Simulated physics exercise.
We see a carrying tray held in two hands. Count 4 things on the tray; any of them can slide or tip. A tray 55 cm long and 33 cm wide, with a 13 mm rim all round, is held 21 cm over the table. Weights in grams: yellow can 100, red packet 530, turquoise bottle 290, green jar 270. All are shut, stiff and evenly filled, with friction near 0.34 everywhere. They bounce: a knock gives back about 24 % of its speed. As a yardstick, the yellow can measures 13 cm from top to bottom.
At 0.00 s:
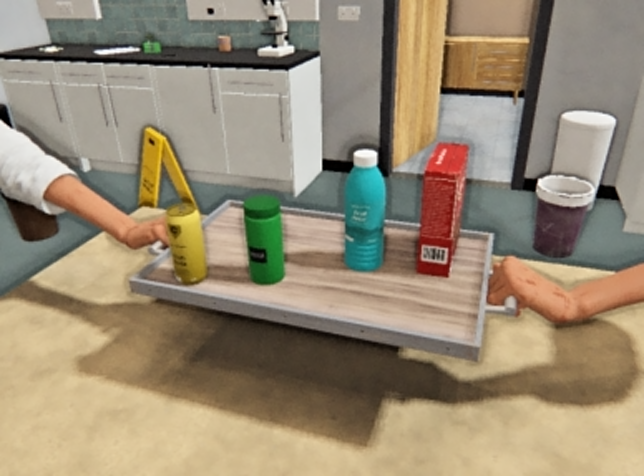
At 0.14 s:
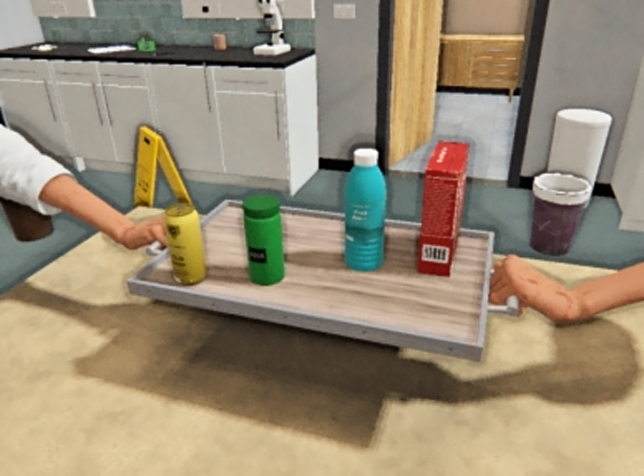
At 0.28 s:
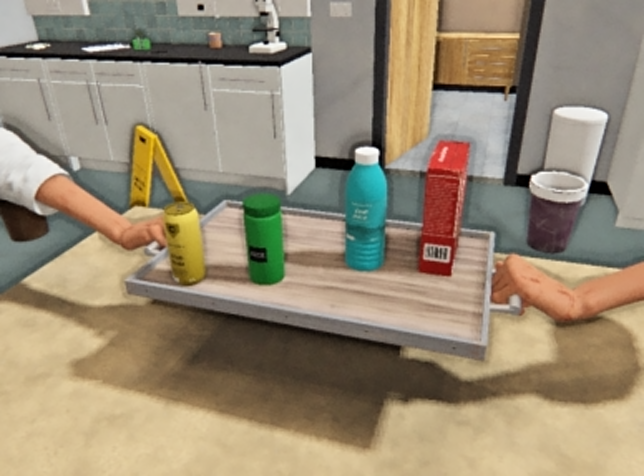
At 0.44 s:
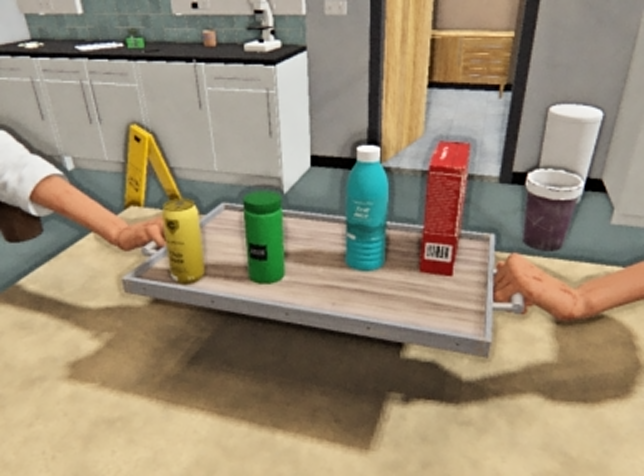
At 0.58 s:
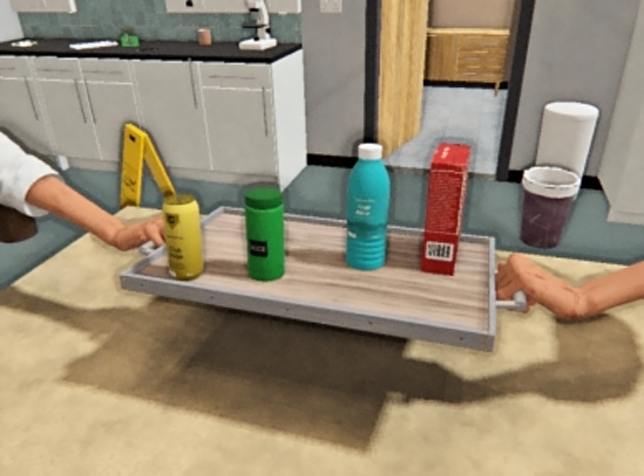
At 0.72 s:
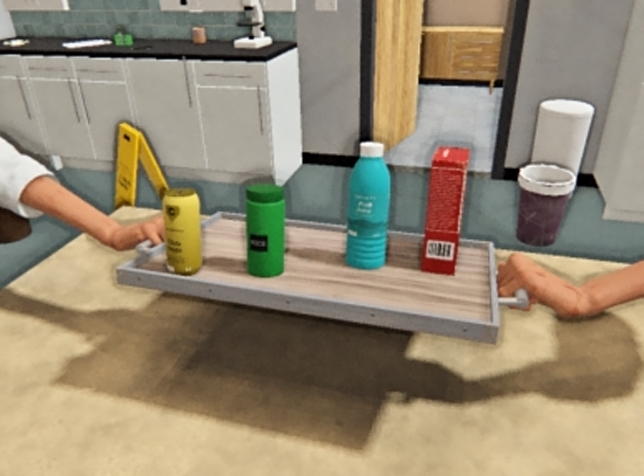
A wooden tray held by two hands above a table gradually tilts, its far edge dipping, while the yellow can, green jar, turquoise bottle and red packet on it stay upright, barely shifting in place.
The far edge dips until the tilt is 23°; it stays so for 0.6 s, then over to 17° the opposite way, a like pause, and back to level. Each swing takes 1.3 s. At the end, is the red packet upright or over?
The red packet is still upright.
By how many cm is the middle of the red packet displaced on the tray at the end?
Some 1 cm.
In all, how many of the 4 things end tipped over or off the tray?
In all, 3.
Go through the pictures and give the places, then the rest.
The first frame shows tray level; red packet (443, 208); yellow can (187, 246).
The second frame shows tray level; green jar (264, 241); yellow can (186, 246).
The third frame shows tray tilted 1°, far edge down; turquoise bottle (366, 209); green jar (264, 240).
The fourth frame shows tray tilted 3°, far edge down; yellow can (184, 243); turquoise bottle (367, 208).
The fifth frame shows tray tilted 6°, far edge down; green jar (265, 235); yellow can (184, 239).
The sixth frame shows tray tilted 10°, far edge down; red packet (446, 208); turquoise bottle (368, 206).
Around 1.72 s, tray tilted 23°, far edge down; turquoise bottle tipped 16° against what carries it; green jar shifted 15 cm; yellow can shifted 14 cm.
Around 2.12 s, tray tilted 22°, far edge down; yellow can, turquoise bottle and green jar now off the tray.
Around 2.52 s, tray tilted 10°, far edge down.
Around 3.92 s, tray tilted 17°, near edge down.
Finally (5.7 s), off the tray and tipped over, yellow can, turquoise bottle and green jar; red packet still in place (within 5 cm). Final places as that camera would see them, red packet near (447, 201).
